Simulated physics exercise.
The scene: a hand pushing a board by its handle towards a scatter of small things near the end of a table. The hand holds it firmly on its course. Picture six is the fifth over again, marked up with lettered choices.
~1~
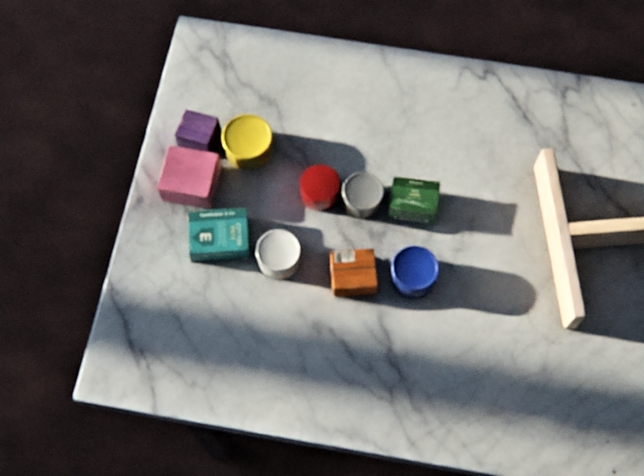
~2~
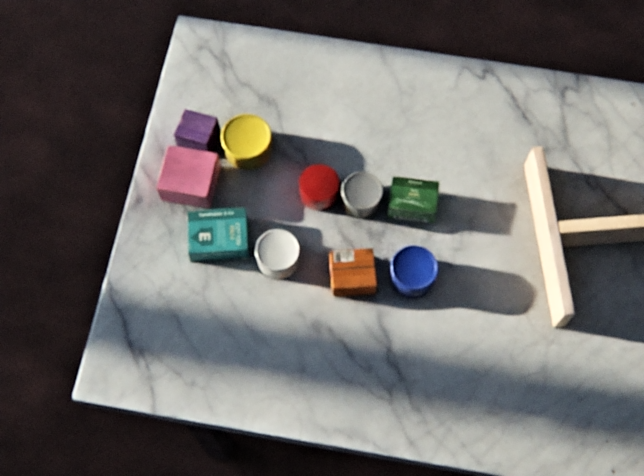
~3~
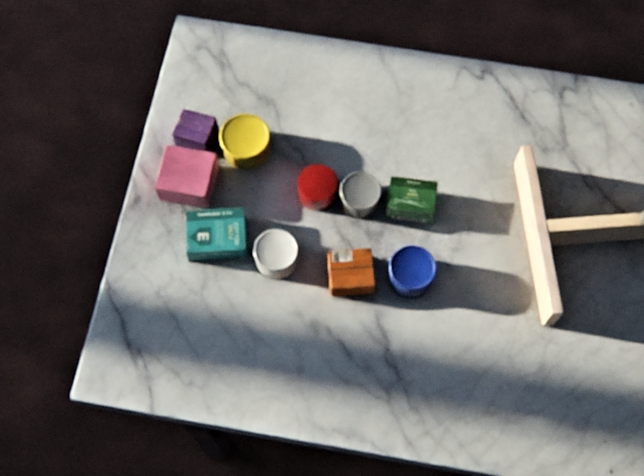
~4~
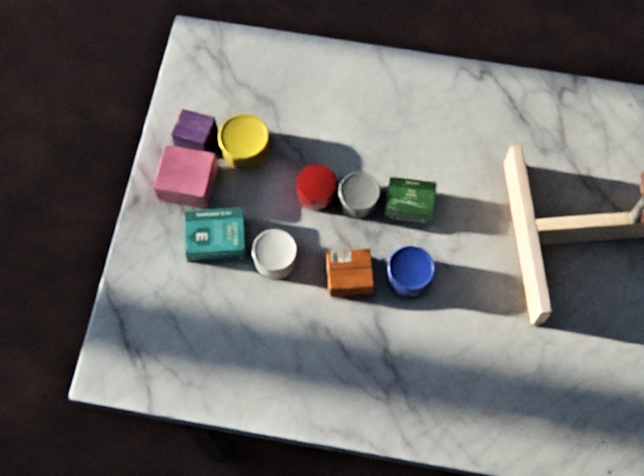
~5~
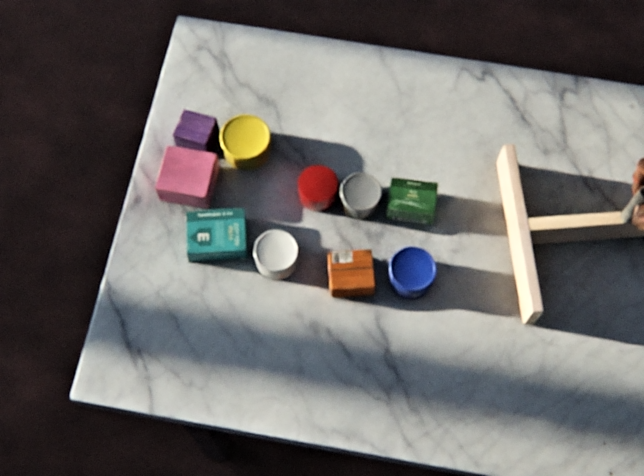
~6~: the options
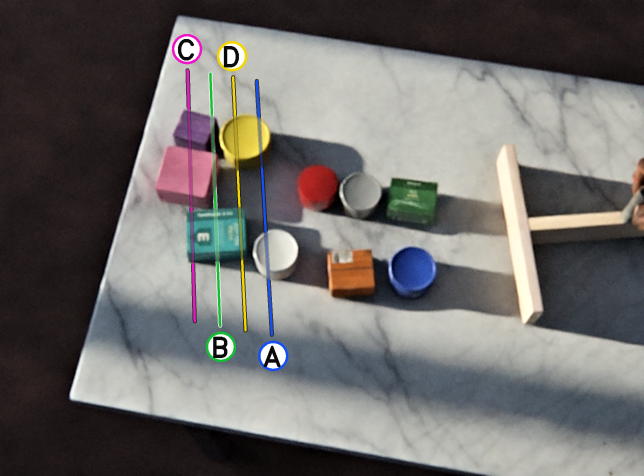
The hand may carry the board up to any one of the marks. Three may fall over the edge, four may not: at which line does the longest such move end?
At C, and not beyond.
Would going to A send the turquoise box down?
No.
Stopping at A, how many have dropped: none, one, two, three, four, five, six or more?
The count is none.
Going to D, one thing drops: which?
The pink block.
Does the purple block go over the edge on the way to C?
Yes.
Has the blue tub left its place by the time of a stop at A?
Yes.
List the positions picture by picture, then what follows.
White tub (279, 255); red pot (320, 188); grey tin (363, 196), in the first frame.
Board (553, 228); green box (413, 199), in the second frame.
Board (542, 226); pink block (188, 177), in the third frame.
Board (531, 225); yellow tub (245, 142), in the fourth frame.
Board (523, 225); turquoise box (217, 235); white tub (276, 255); red pot (318, 189), in the fifth frame.
On the copy, A at (264, 201); B at (215, 193); C at (191, 189); D at (239, 197).
On C. First, board (403, 205); red pot (286, 186); orange box (333, 274).
Then, board (285, 186); pink block (167, 171); turquoise box (163, 231).
Finally, board (191, 171); purple block over the edge; pink block over the edge; three fallen.
By contrast, A is within the limit but short; B is within the limit but short; D is within the limit but short.
